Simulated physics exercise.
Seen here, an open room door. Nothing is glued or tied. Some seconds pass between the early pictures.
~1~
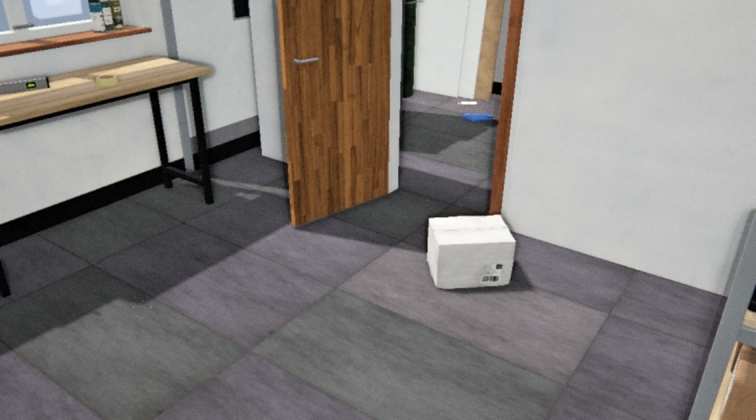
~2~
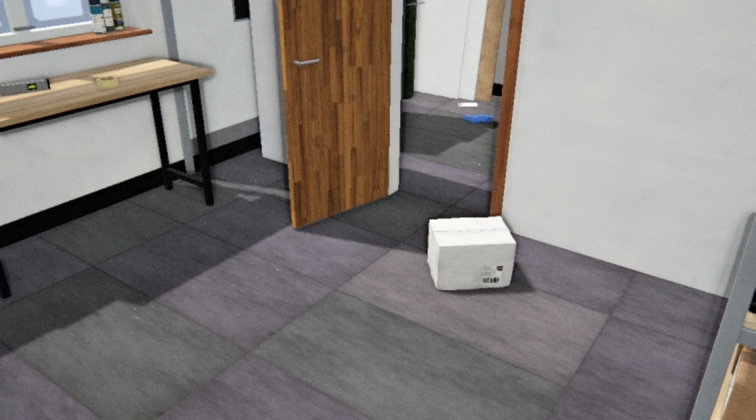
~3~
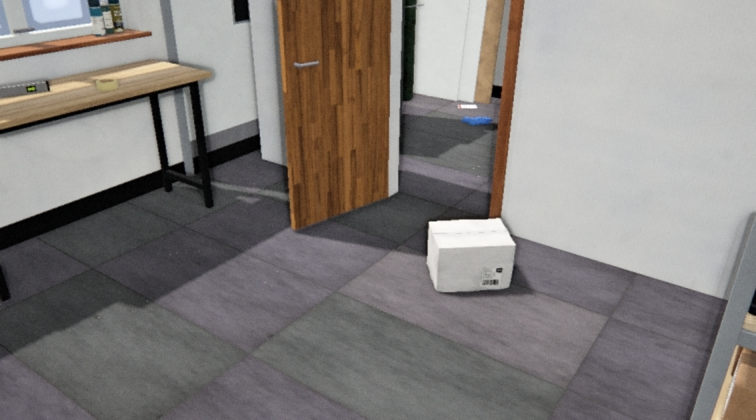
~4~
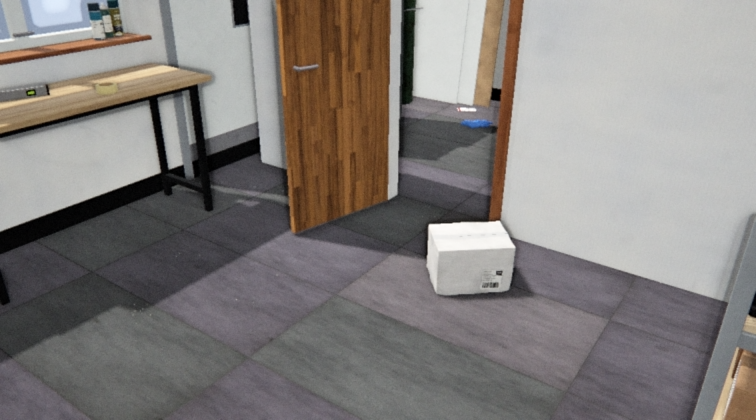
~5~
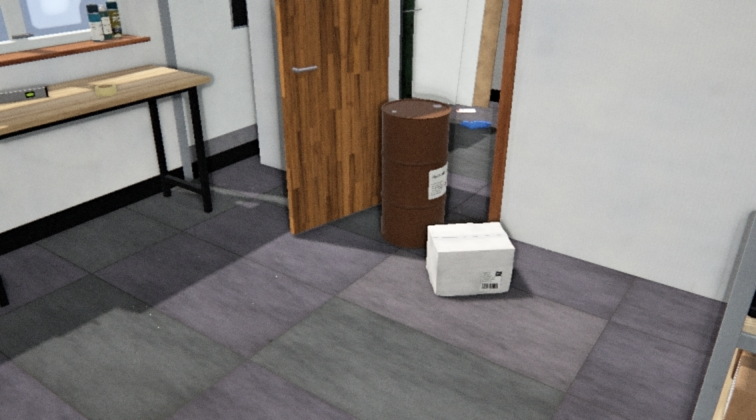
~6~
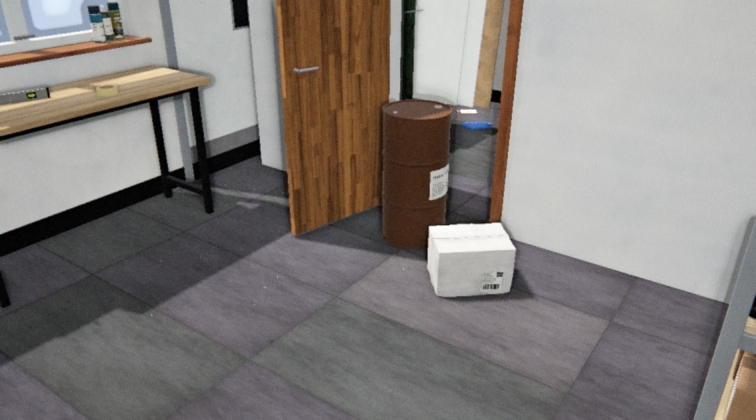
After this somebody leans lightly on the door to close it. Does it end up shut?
In the end the door jams.
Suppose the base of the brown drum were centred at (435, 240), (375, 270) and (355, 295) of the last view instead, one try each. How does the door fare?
First, it jams; second, it jams; third, it reaches the frame.
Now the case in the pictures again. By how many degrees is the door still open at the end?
Some 60° open.
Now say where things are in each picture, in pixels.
The first picture shows door wide open and still; white box (469, 251).
The second picture shows door wide open and still; white box (469, 253).
The third picture shows door wide open and still; white box (469, 255).
The fourth picture shows door wide open and still; white box (469, 258).
The fifth picture shows door wide open and still; white box (468, 259).
The sixth picture shows door wide open and still; brown drum (415, 174); white box (469, 259).
Then, 0.50 s later than the last frame, door 96° open.
Then, 0.80 s later than the last frame, door 84° open.
Then, 1.00 s later than the last frame, door 76° open.
Then, 1.20 s later than the last frame, door 67° open.
When it is over, door 62° open; both as before. End places, in pixels of the last picture, brown drum near (416, 174).
